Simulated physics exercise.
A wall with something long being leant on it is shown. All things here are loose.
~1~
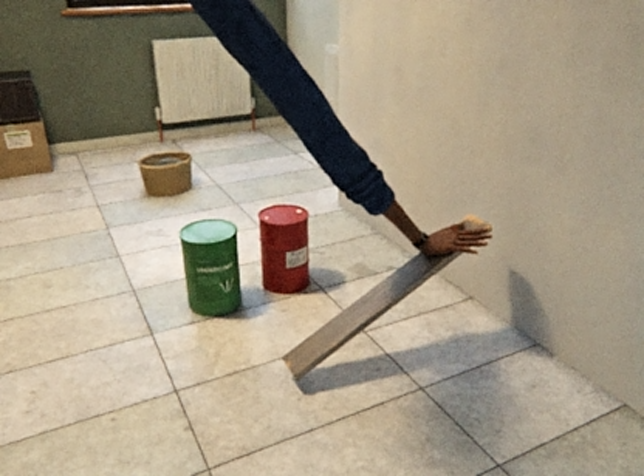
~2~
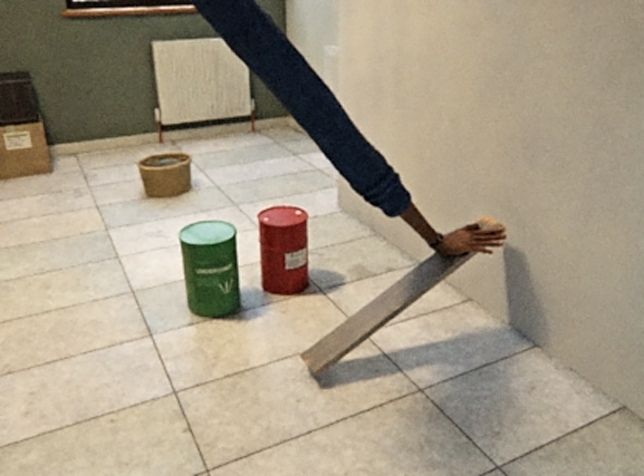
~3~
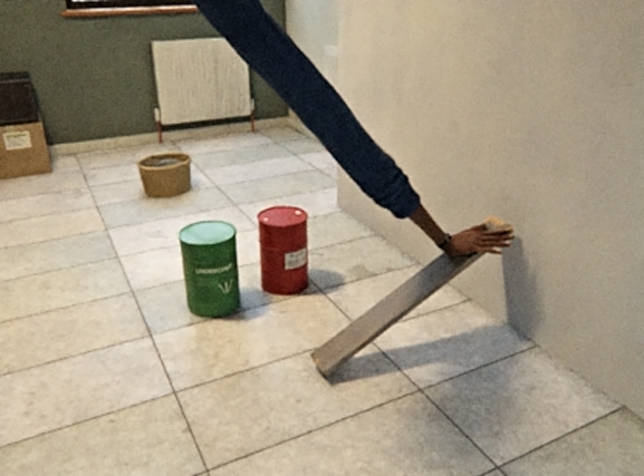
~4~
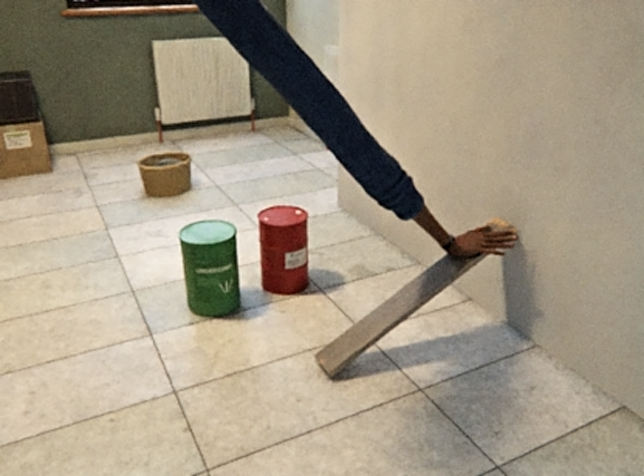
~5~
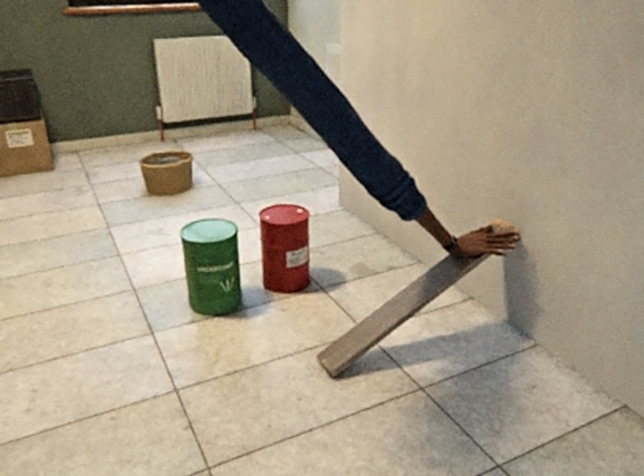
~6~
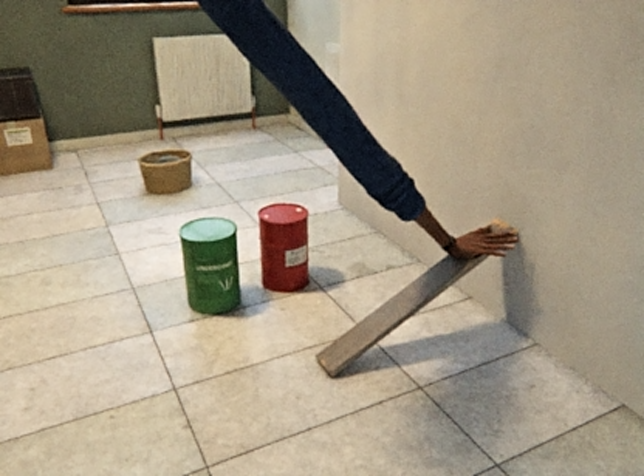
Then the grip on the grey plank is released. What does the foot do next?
Sliding.
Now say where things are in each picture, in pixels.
The first picture shows not yet at the wall; grey plank (389, 293); red canister (285, 249).
The second picture shows not yet at the wall; grey plank (405, 292); red canister (284, 250).
The third picture shows not yet at the wall; grey plank (414, 292); red canister (284, 250).
The fourth picture shows not yet at the wall; grey plank (418, 293); red canister (284, 250).
The fifth picture shows propped up under the hand; grey plank (420, 293); red canister (285, 248).
The sixth picture shows propped up under the hand; grey plank (419, 294); red canister (284, 248).
Then, 0.30 s after the last picture, grey plank sunk by 13° near (410, 317).
Then, 0.40 s after the last picture, grey plank sunk by 26° near (404, 339).
At rest, moved from the start, grey plank; the other 2 in place. Seen from the same camera at the end, grey plank near (404, 340). The plank gives way.
